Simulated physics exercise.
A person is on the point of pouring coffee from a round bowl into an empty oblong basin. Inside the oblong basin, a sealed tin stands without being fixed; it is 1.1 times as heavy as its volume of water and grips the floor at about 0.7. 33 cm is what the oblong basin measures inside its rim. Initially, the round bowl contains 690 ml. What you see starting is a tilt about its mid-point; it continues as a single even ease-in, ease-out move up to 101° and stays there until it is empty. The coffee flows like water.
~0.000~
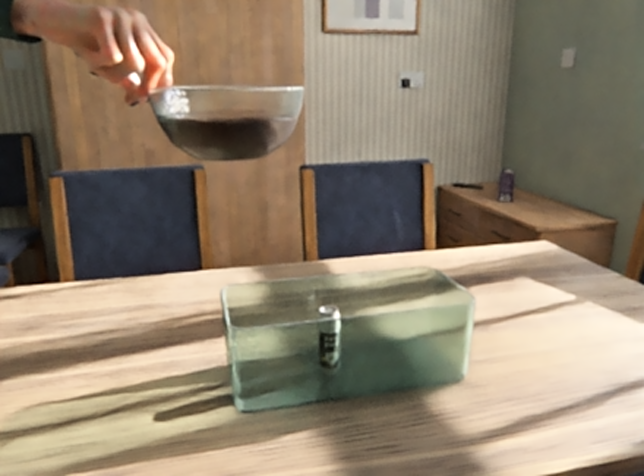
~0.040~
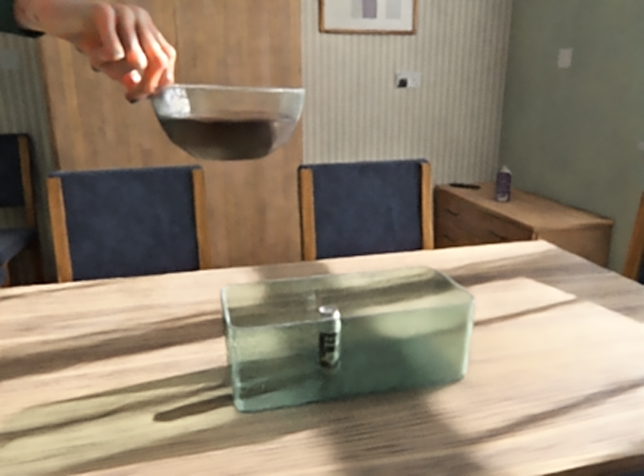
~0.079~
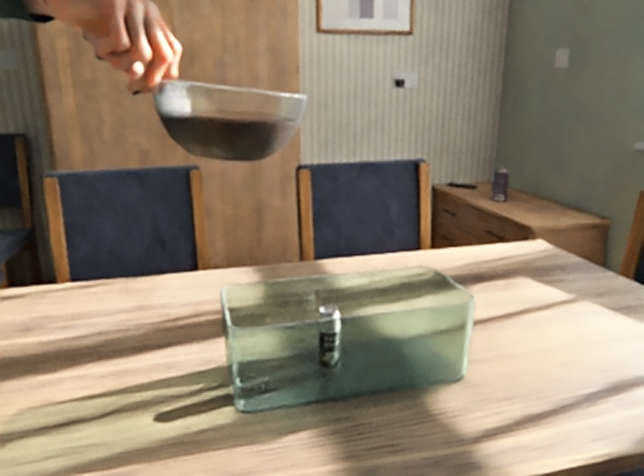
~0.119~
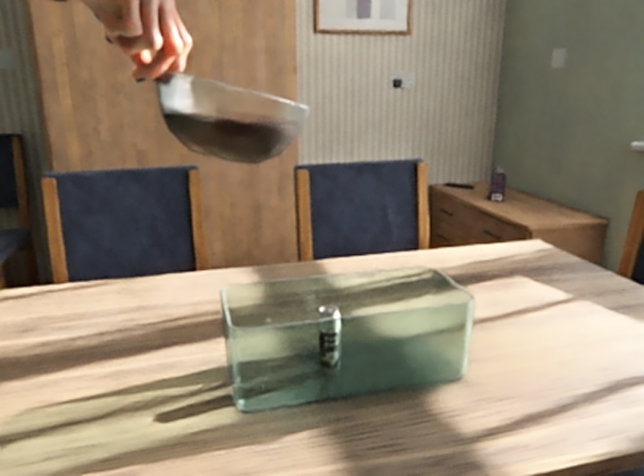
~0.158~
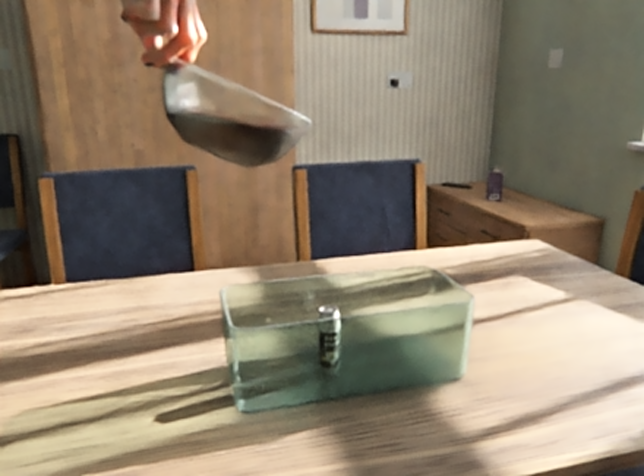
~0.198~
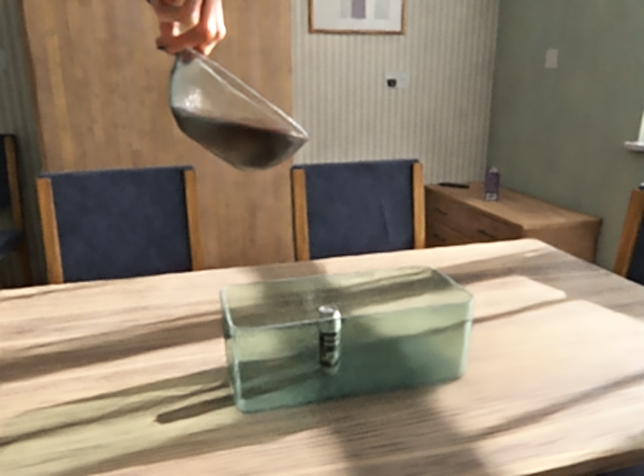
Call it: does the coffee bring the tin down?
Call: Not brought down.
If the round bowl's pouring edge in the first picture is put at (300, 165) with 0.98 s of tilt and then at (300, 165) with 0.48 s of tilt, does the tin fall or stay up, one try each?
Run one: It does not tip. Run two: It tumbles.
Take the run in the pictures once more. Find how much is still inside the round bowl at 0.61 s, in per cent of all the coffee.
Roughly 0 per cent.
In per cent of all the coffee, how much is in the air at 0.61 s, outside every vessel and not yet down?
It comes to some 8 percent of the total.
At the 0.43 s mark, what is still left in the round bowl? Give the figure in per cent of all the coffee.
Fraction remaining: Approx. 10 per cent.
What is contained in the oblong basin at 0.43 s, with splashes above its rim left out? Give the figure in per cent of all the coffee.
I'd estimate some 10 percent of the liquid.
After 0.43 s the tilt is 99° and 10 per cent is still to pour; the tin stands where it began.
After 0.61 s the tilt is 101° and 0 per cent is still to pour; the tin stands where it began.
After 0.78 s the tilt is 101° and 0 per cent is still to pour; the tin stands 1 cm from where it began.
After 0.98 s the tilt is 101° and 0 per cent is still to pour; the tin leans 9°.
In the end the tin stands 1 cm from where it began.
